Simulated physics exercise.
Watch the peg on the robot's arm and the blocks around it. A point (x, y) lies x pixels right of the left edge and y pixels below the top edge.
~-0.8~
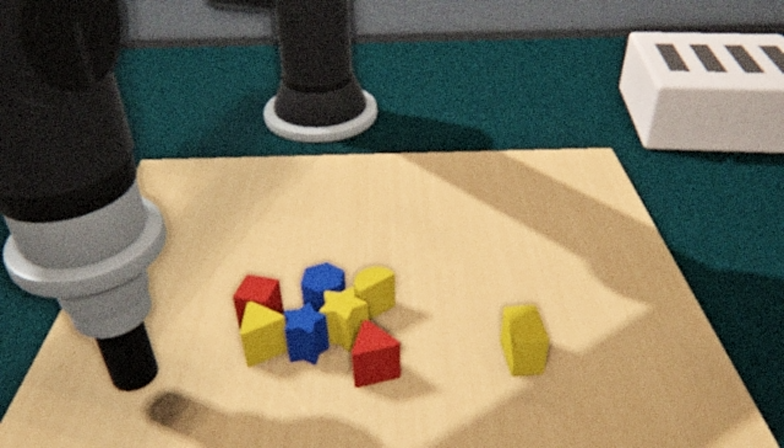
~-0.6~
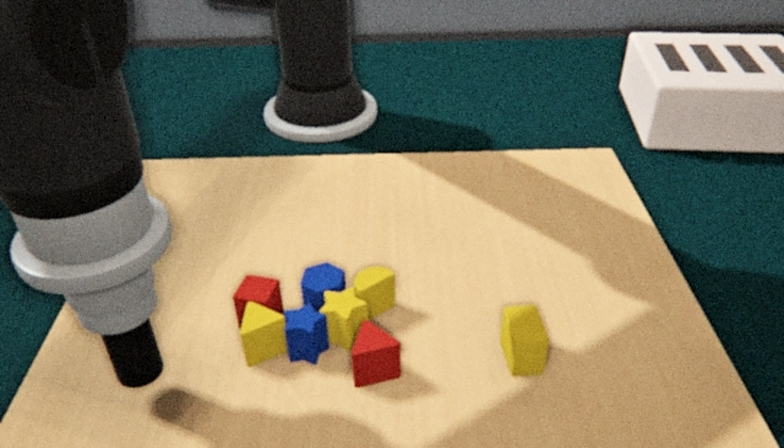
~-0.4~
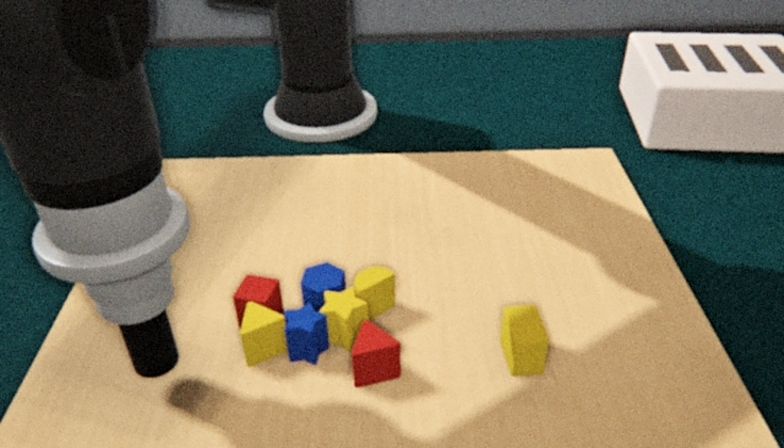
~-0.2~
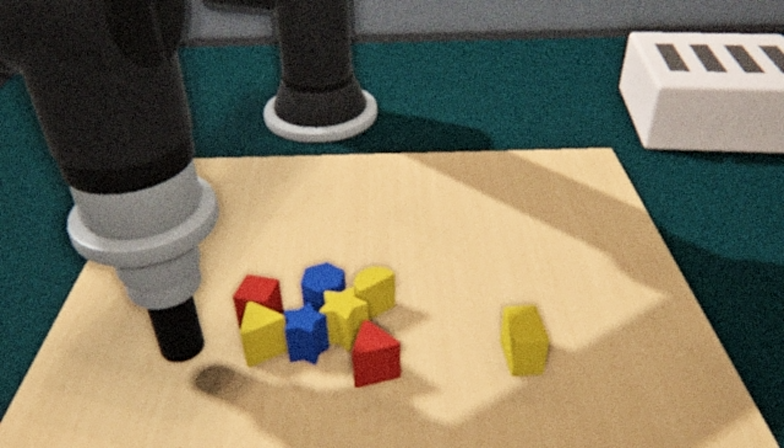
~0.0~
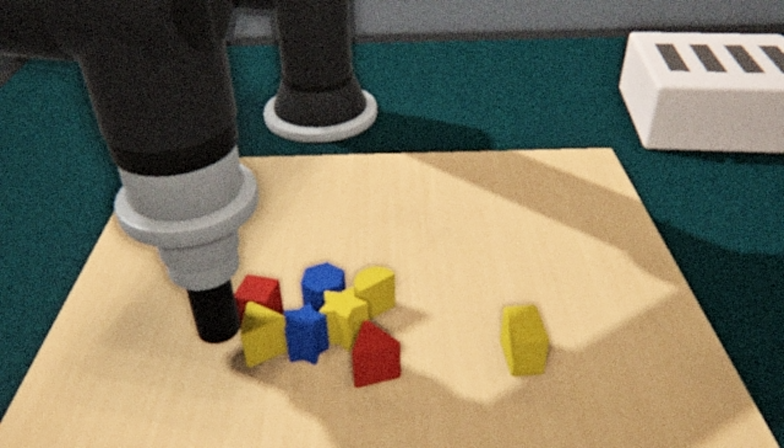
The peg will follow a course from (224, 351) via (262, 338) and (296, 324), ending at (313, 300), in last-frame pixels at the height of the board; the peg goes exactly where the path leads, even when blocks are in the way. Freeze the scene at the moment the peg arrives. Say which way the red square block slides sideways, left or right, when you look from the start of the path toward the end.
That block drifts left.
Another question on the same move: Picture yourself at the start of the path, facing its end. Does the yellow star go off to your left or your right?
My prediction: Rightwards.
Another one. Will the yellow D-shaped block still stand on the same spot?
Going by the path, yes.
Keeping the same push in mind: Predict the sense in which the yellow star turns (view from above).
Rotation: Counter-clockwise.
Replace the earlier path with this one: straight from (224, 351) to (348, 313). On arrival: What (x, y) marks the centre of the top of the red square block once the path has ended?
I think it will end close to (276, 274).
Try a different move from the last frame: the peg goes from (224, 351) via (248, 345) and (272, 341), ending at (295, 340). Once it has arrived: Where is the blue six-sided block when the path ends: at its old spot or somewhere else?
At the moment the path ends, the blue six-sided block still stands where it did.
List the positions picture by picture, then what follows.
In the first frame, peg's lower end (136, 375); red square block (256, 287); yellow triangle (258, 317); blue star (303, 317); blue six-sided block (323, 276); yellow star (342, 302); yellow D-shaped block (372, 276).
In the second frame, peg (141, 372); blocks still.
In the third frame, peg (157, 362); blocks still.
In the fourth frame, peg (183, 347); blocks still.
In the fifth frame, peg (219, 330); red square block (256, 287); yellow triangle (258, 317); blue star (303, 317); blue six-sided block (323, 276); yellow star (342, 302); yellow D-shaped block (372, 276).
On the path given first. Halfway along, peg (279, 310); red square block (275, 273), turned 35° anticlockwise; yellow triangle (307, 311), turned 50° clockwise; blue star (337, 329), turned 30° clockwise; yellow star (360, 306), turned 65° anticlockwise.
At the end, peg (311, 279); red square block (281, 254), turned 80° anticlockwise; yellow triangle (312, 310), turned 60° clockwise; blue star (339, 330), turned 30° clockwise; blue six-sided block (348, 259), turned 45° clockwise; yellow star (360, 306), turned 65° anticlockwise; yellow D-shaped block still.
